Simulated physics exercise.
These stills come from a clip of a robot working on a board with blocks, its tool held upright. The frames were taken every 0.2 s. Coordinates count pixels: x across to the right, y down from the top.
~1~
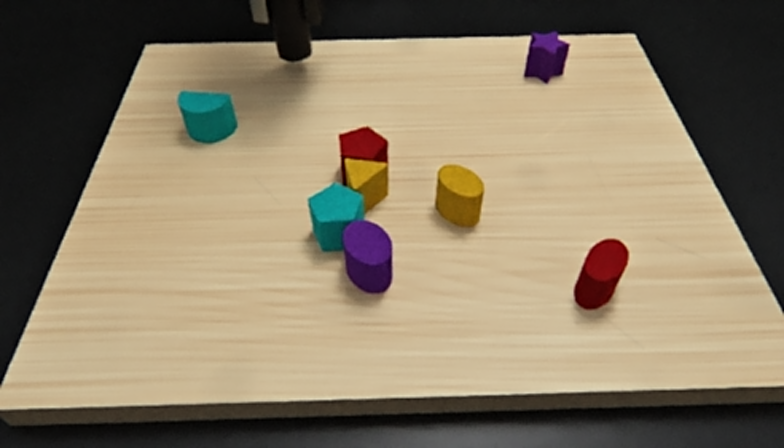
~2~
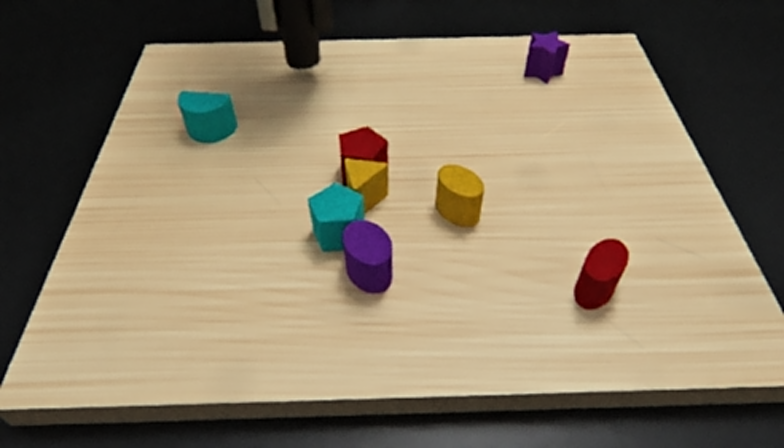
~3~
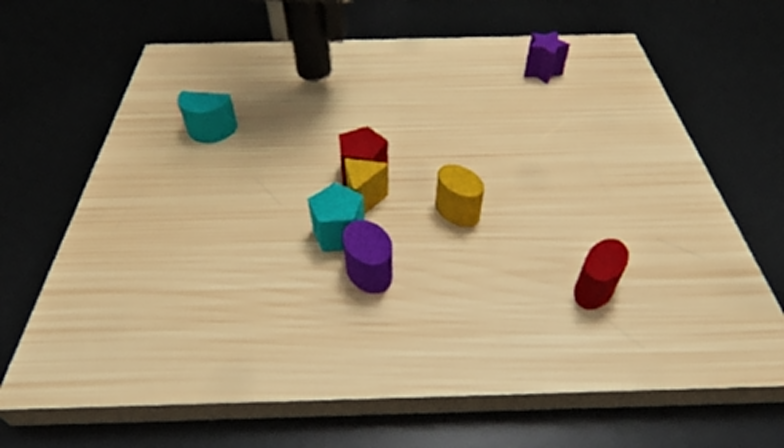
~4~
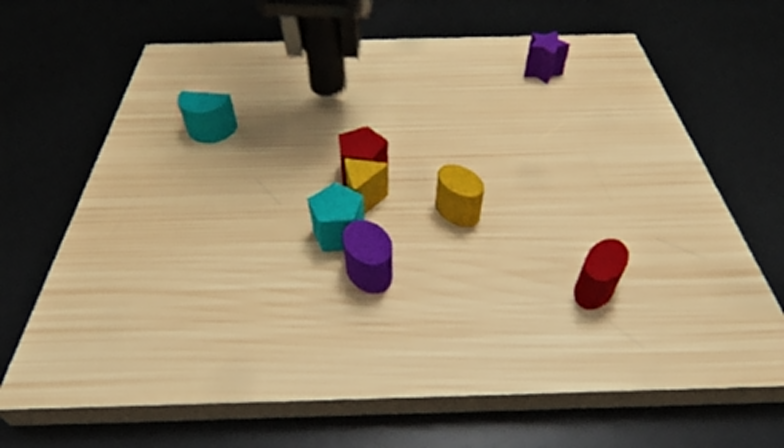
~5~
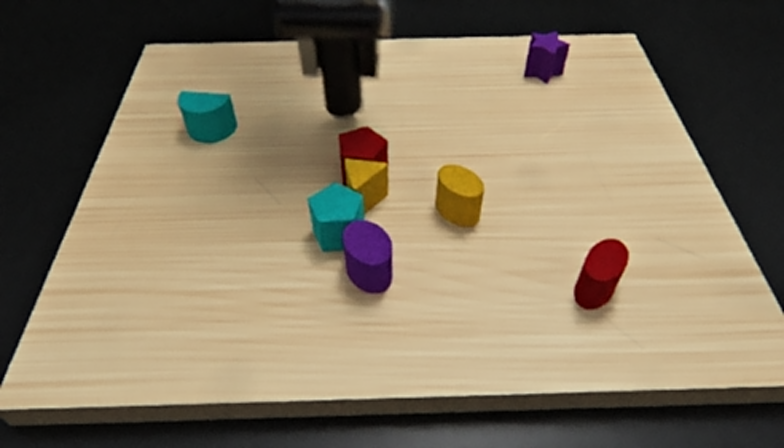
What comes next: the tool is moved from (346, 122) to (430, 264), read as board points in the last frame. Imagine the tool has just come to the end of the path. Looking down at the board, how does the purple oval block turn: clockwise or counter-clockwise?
Overhead view: Anti-clockwise.
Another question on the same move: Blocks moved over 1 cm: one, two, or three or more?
It will shift three or more blocks.
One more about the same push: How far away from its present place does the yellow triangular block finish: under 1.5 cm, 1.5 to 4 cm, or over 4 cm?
Above 4 cm.
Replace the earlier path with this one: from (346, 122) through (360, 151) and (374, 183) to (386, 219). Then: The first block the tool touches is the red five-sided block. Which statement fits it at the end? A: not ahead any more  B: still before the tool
B
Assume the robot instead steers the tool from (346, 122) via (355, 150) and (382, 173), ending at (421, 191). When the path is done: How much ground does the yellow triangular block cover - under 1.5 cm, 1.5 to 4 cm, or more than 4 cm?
Moves over 4 cm.
The first path, step by step. One third of the way, tool at (369, 147); turquoise five-sided block at (330, 212), turned 30° clockwise; red five-sided block at (372, 162); yellow triangular block at (369, 190).
Two thirds of the way, tool at (398, 195); turquoise five-sided block at (324, 215), turned 50° clockwise; red five-sided block at (388, 214), turned 45° clockwise; yellow triangular block at (359, 237), turned 45° clockwise; purple oval block at (362, 267), turned 55° anticlockwise.
At the end, tool at (431, 248); turquoise five-sided block at (324, 215), turned 50° clockwise; red five-sided block at (404, 267), turned 70° clockwise; yellow triangular block at (352, 242), turned 65° clockwise; purple oval block at (351, 288), turned 30° anticlockwise.
